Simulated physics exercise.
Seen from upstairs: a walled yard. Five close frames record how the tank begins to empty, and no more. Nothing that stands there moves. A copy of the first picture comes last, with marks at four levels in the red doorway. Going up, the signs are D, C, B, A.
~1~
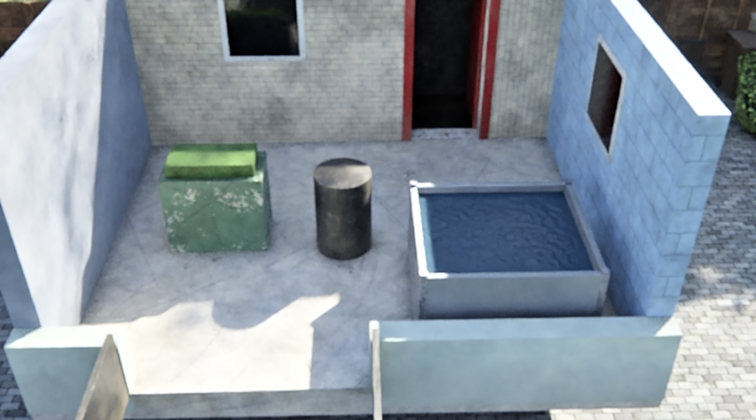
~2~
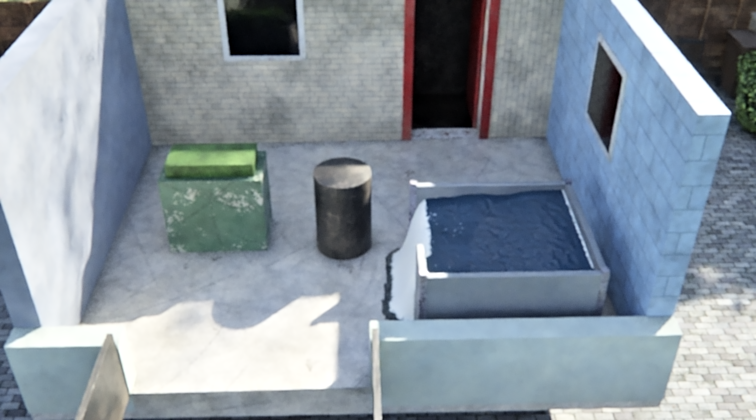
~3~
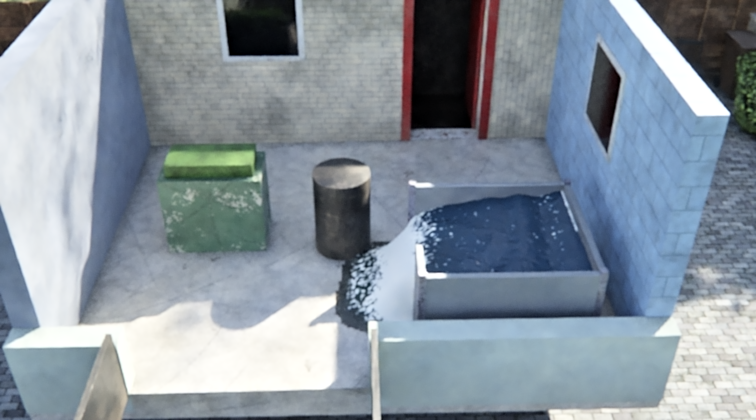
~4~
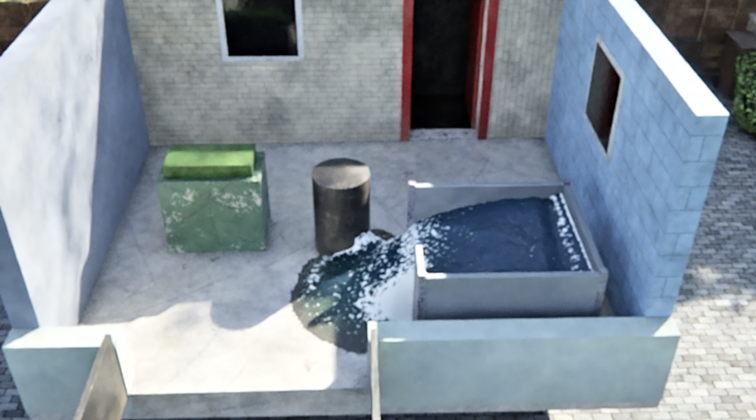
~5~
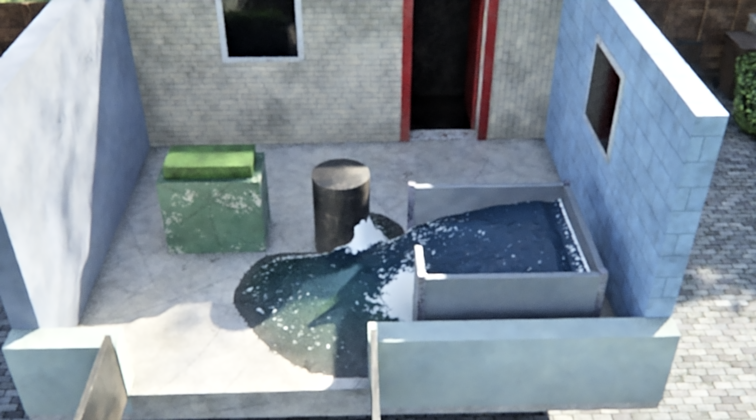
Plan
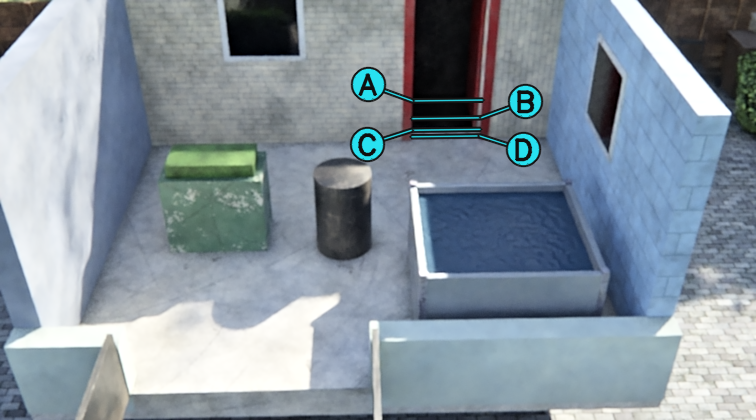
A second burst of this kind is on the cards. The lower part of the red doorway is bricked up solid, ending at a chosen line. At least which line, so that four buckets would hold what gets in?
D is the one.
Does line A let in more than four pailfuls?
No, not at all.
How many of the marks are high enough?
All four.
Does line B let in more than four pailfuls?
No.
On the marked copy, A at (447, 100); B at (446, 118); C at (446, 129); D at (445, 136); from the bottom up D, C, B, A.
If A is chosen, nothing gets over.
If B is chosen, nothing gets over.
If C is chosen, nothing gets over.
If D is chosen, a bucket or two gets in.
